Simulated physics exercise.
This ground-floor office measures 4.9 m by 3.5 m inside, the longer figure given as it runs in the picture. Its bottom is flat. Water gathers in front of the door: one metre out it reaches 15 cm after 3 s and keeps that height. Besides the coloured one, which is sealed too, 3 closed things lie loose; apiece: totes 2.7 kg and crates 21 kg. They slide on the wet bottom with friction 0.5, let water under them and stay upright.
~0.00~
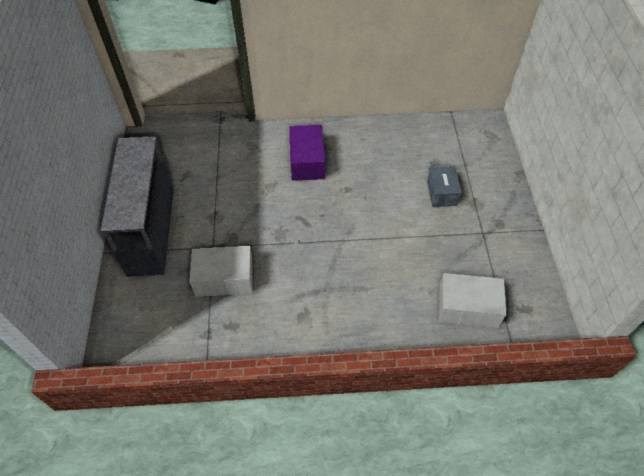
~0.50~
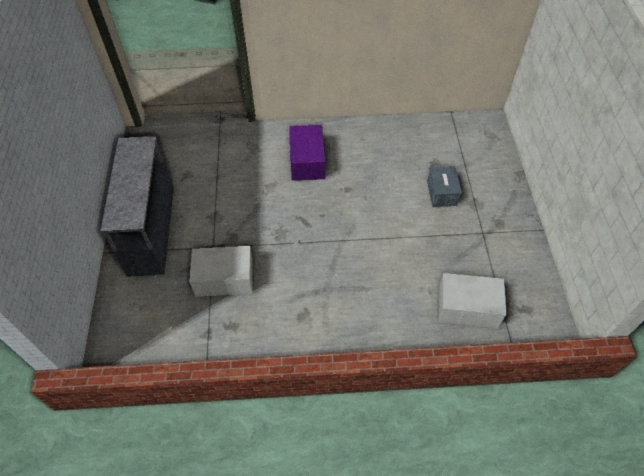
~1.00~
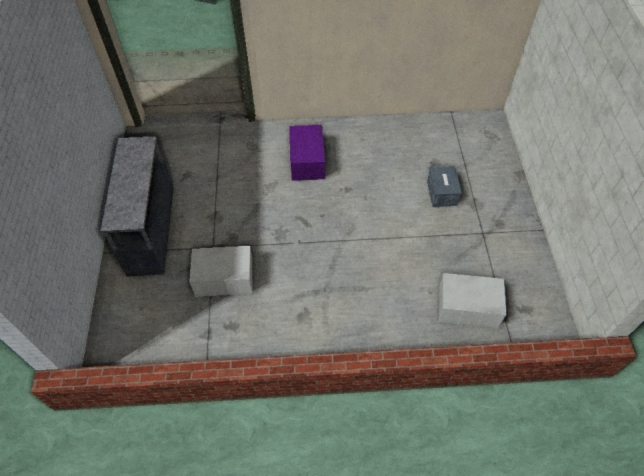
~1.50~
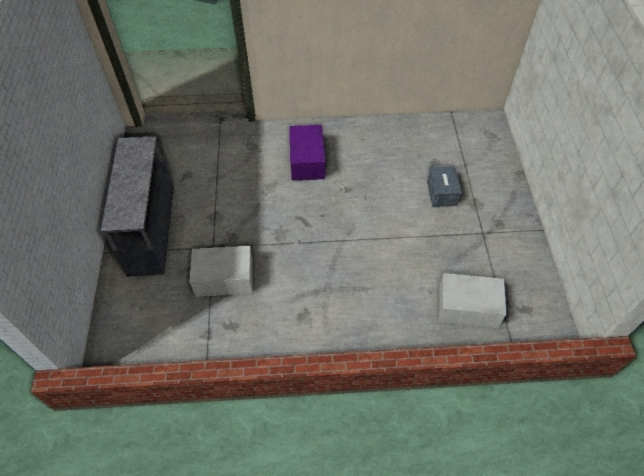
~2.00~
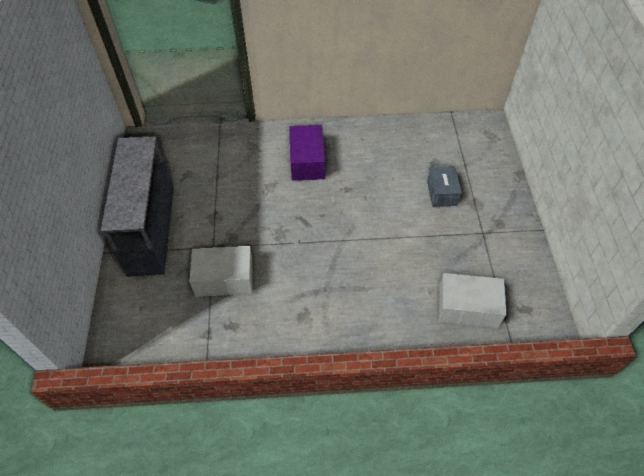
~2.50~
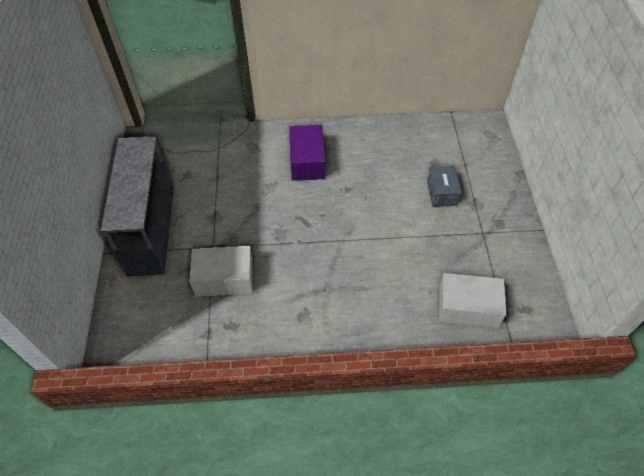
Greenish water creeps across the pale ground beyond the open doorway at upper left, gradually covering it up to the threshold, while inside the room the purple crate, the other loose boxes and the dark cabinet stay still.
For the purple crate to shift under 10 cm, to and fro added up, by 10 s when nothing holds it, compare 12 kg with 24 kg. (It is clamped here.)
I expect that the smaller load will do.
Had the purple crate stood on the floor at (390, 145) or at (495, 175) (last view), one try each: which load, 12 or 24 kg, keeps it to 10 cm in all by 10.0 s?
In turn: Either load holds; either load holds.
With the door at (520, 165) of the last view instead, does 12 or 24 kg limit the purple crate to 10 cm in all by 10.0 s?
Then only the higher weight holds it.
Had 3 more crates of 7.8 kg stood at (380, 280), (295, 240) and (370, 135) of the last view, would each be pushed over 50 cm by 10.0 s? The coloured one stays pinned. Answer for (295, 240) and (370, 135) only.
In turn: Past it, less.
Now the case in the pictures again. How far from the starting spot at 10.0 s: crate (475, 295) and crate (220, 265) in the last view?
In turn: 0 cm, 0 cm.
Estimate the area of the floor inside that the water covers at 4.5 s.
Some 5.0 m2.
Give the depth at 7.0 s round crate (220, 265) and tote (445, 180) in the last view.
Roughly 4 and 0 cm.
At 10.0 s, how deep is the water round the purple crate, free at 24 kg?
About 2 cm.
After 3.5 s the purple crate would be 0 cm from its start with 12 kg and 0 cm from its start with 24 kg; 0 cm of water round it then.
After 4.5 s the purple crate would be 0 cm from its start with 12 kg and 0 cm from its start with 24 kg; 1 cm of water round it then.
After 7.0 s the purple crate would be 0 cm from its start with 12 kg and 0 cm from its start with 24 kg; 1 cm of water round it then.
After 10.0 s the purple crate would be 0 cm from its start with 12 kg and 0 cm from its start with 24 kg; 2 cm of water round it then.
